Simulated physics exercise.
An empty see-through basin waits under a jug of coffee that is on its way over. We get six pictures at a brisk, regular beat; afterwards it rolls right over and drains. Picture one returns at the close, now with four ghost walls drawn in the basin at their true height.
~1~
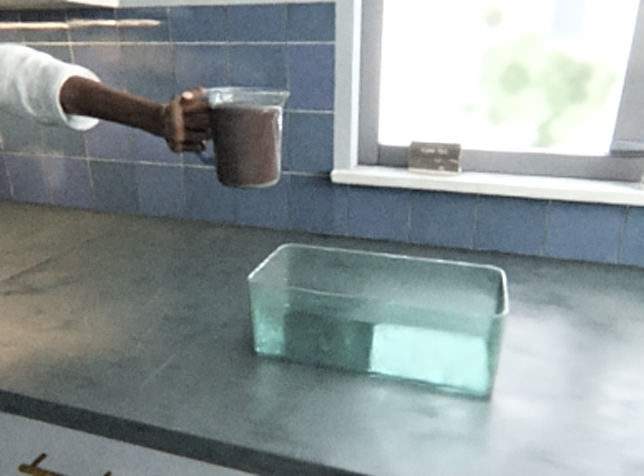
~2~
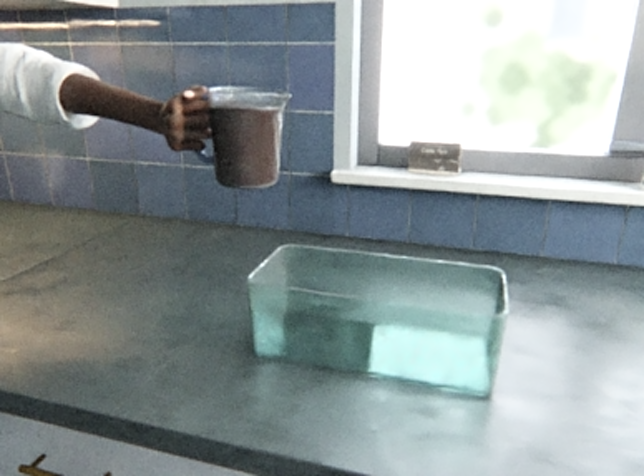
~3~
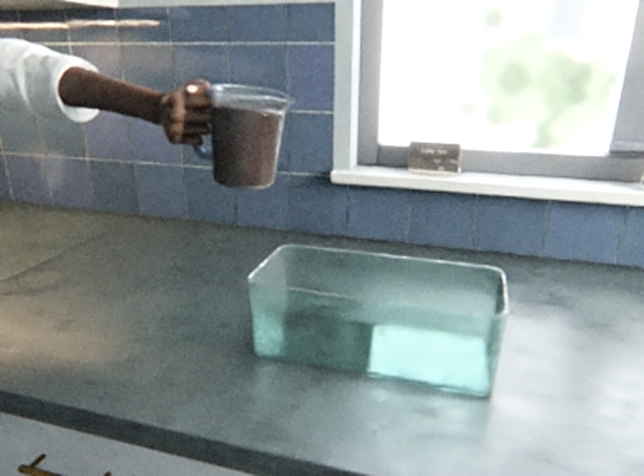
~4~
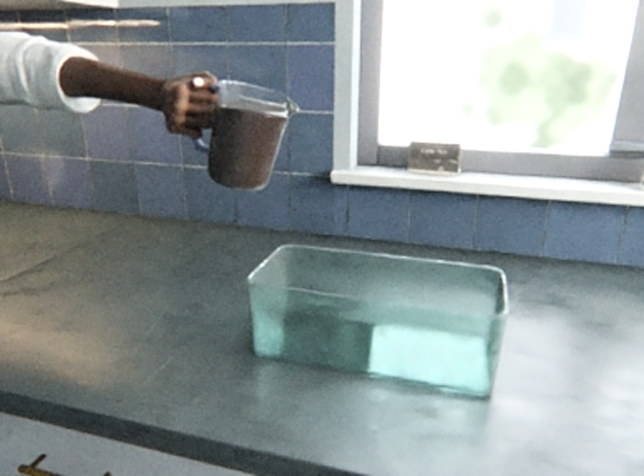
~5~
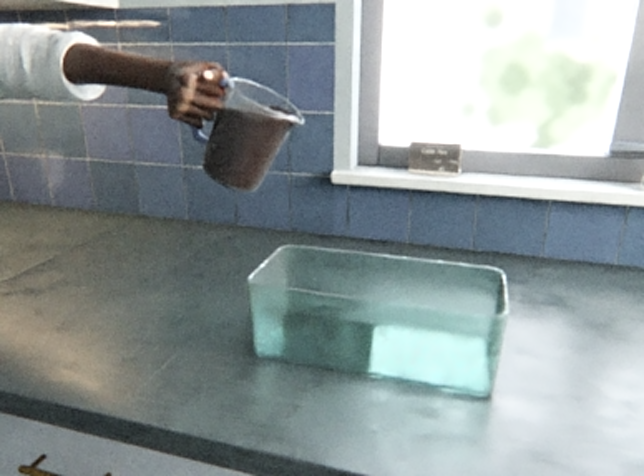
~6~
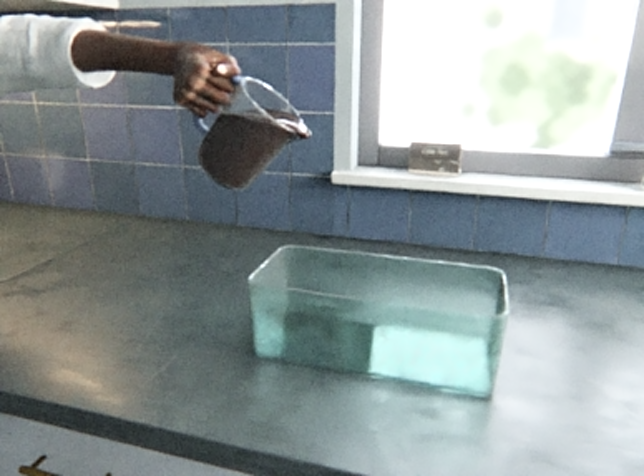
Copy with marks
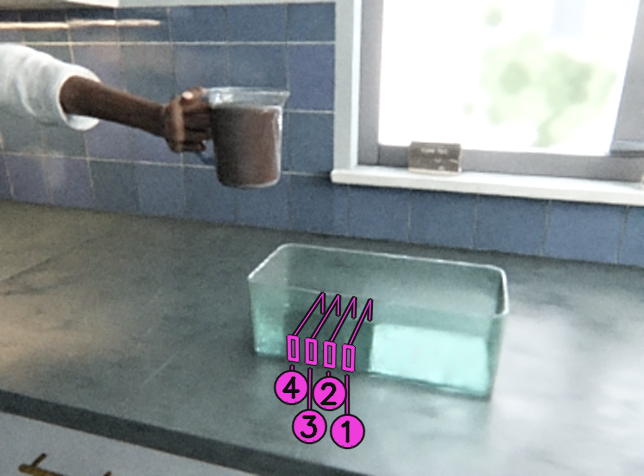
In a kitchen with blue tiled walls and a bright window at right, the view looks slightly down on a dark grey counter and stays still. A clear, green-tinted rectangular basin sits on the counter, while a dark-skinned hand in a white sleeve holds a see-through jug of brown coffee above and to its left. The hand holds the jug upright, then tilts it steadily rightward until coffee reaches the lip.
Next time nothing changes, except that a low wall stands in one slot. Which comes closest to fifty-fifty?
The answer is position 2.
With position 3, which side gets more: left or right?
More ends on the right.
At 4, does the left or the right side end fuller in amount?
The right side.
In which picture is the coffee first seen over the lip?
In picture 6.
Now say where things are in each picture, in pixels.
Upright, lip at (288, 94); basin from (255, 350) to (494, 392); nothing has left yet, in the first picture.
Upright, lip at (289, 96); nothing has left yet, in the second picture.
Tipped about 7°, lip at (292, 101); nothing has left yet, in the third picture.
Tipped about 16°, lip at (297, 109); nothing has left yet, in the fourth picture.
Tipped about 27°, lip at (302, 122); nothing has left yet, in the fifth picture.
Tipped about 40°, lip at (305, 137); coffee is over the lip, down to (305, 137), in the sixth picture.
In magenta, 1 at (347, 375); 2 at (328, 372); 3 at (310, 369); 4 at (292, 365).
If 1 is chosen, about 73 % ends left of the wall and 16 % right of it; 10 % is lost outside.
If 2 is chosen, about 53 % ends left of the wall and 43 % right of it; 4 % is lost outside.
If 3 is chosen, about 14 % ends left of the wall and 83 % right of it; 3 % is lost outside.
If 4 is chosen, about 5 % ends left of the wall and 91 % right of it; 3 % is lost outside.
